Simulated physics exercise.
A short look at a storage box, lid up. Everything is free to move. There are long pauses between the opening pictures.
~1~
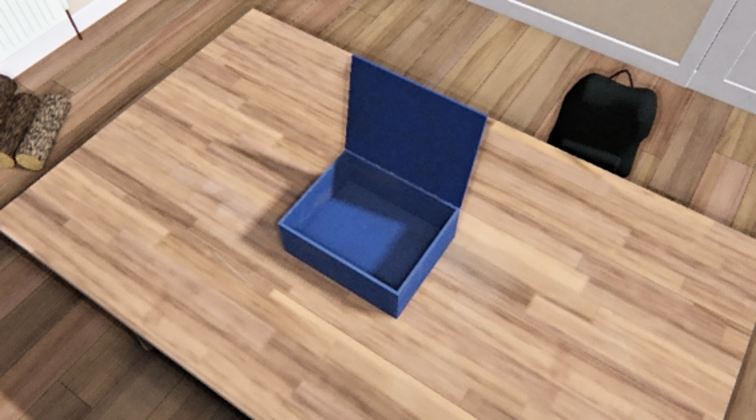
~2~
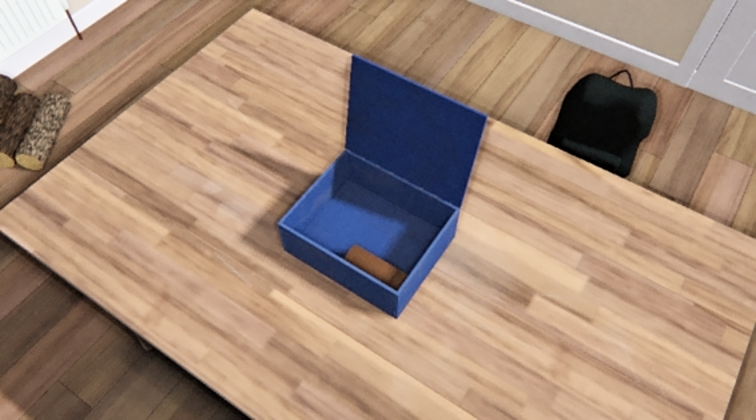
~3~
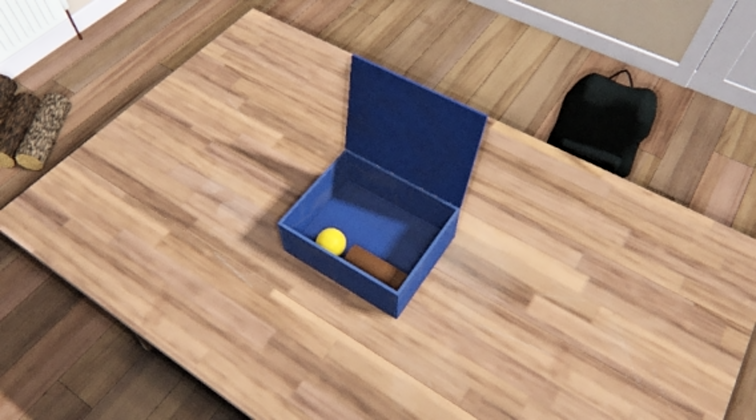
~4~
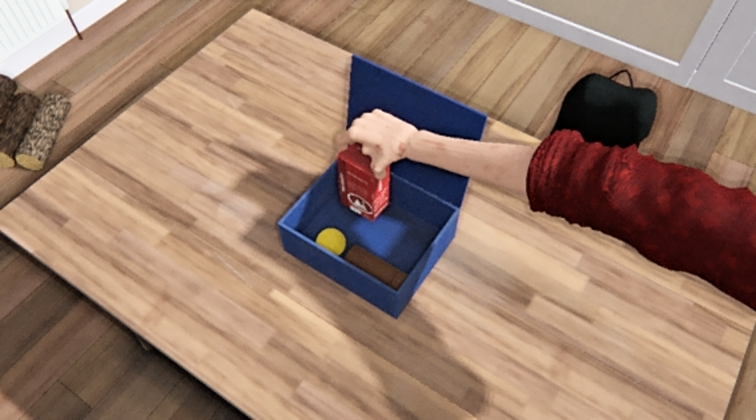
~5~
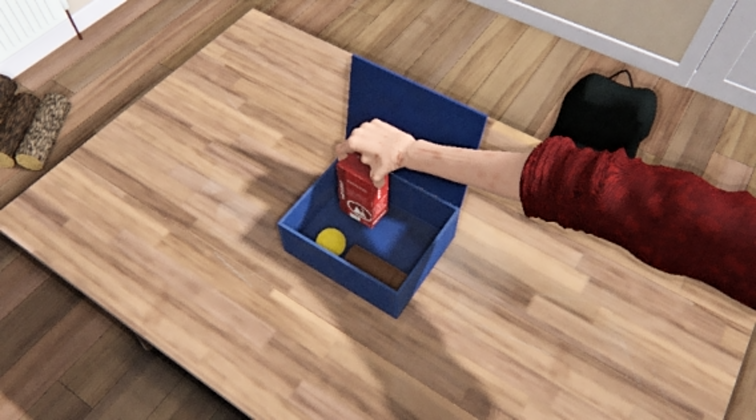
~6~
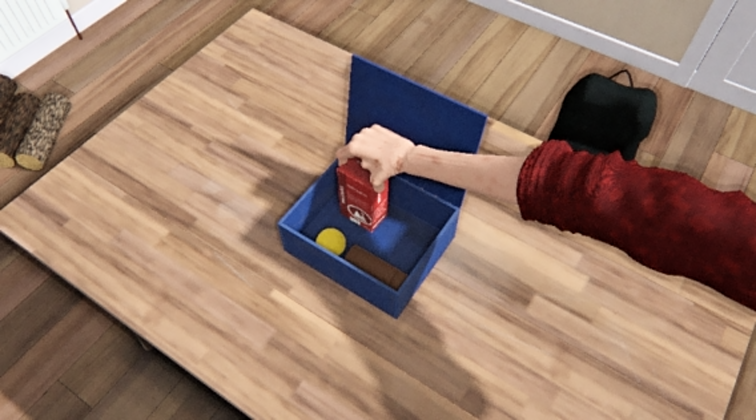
A brown block and then a yellow ball appeared in an open blue box on a wooden table, and a hand in a red sleeve lowered a red packet in behind them.
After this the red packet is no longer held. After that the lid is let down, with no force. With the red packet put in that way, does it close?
In the end the lid stays ajar.
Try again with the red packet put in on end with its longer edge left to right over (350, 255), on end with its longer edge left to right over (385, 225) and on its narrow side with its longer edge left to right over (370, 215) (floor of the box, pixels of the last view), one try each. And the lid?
In the first case it shuts flat; in the second case it stays ajar; in the third case it closes.
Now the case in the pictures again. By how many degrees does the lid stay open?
About 12°.
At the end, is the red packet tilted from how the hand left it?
It ends up tilted.
Then, 1.60 s later than the last frame, lid 60° above the rim.
Then, 2.30 s later than the last frame, lid 17° above the rim; red packet tilted by 55° near (341, 219).
When it is over, lid 11° above the rim; lying over in the box, red packet; the other 2 as before. End places, in pixels of the last picture, red packet near (353, 204).
